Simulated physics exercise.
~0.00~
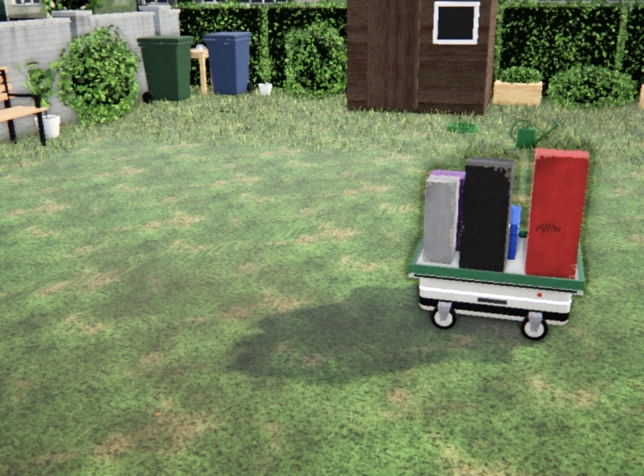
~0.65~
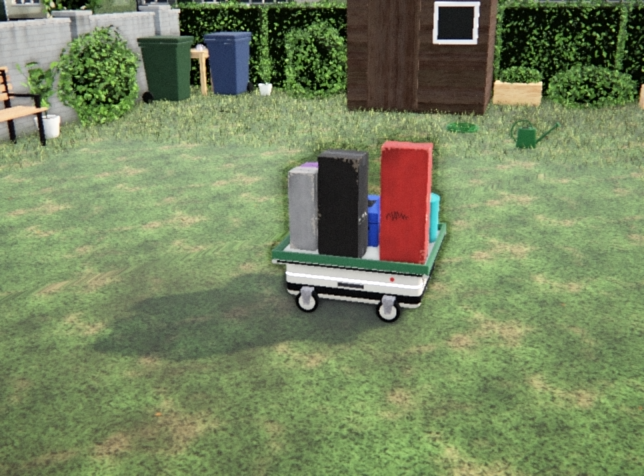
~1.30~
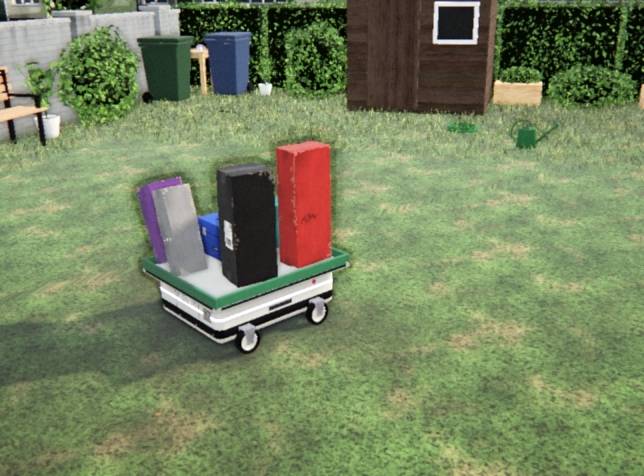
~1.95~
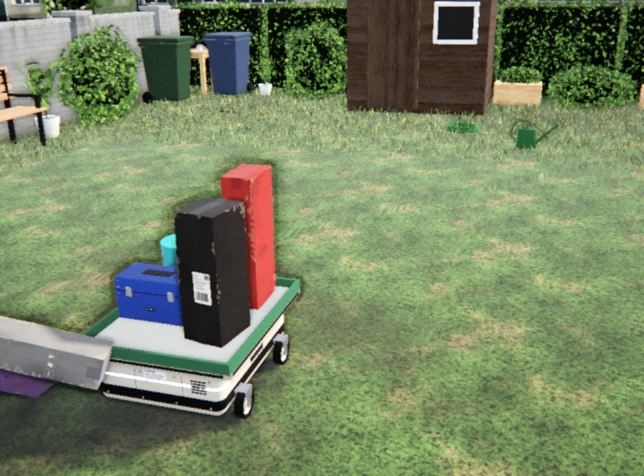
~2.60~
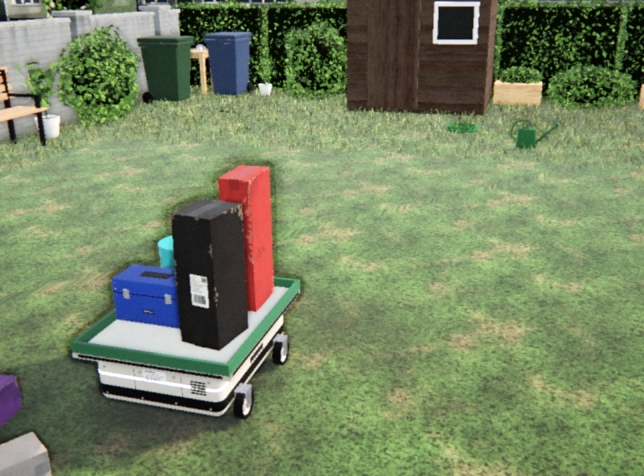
Wheeled cart crossing a lawn leftward and turning toward the viewer, purple and grey boxes tipping off, the rest staying aboard.
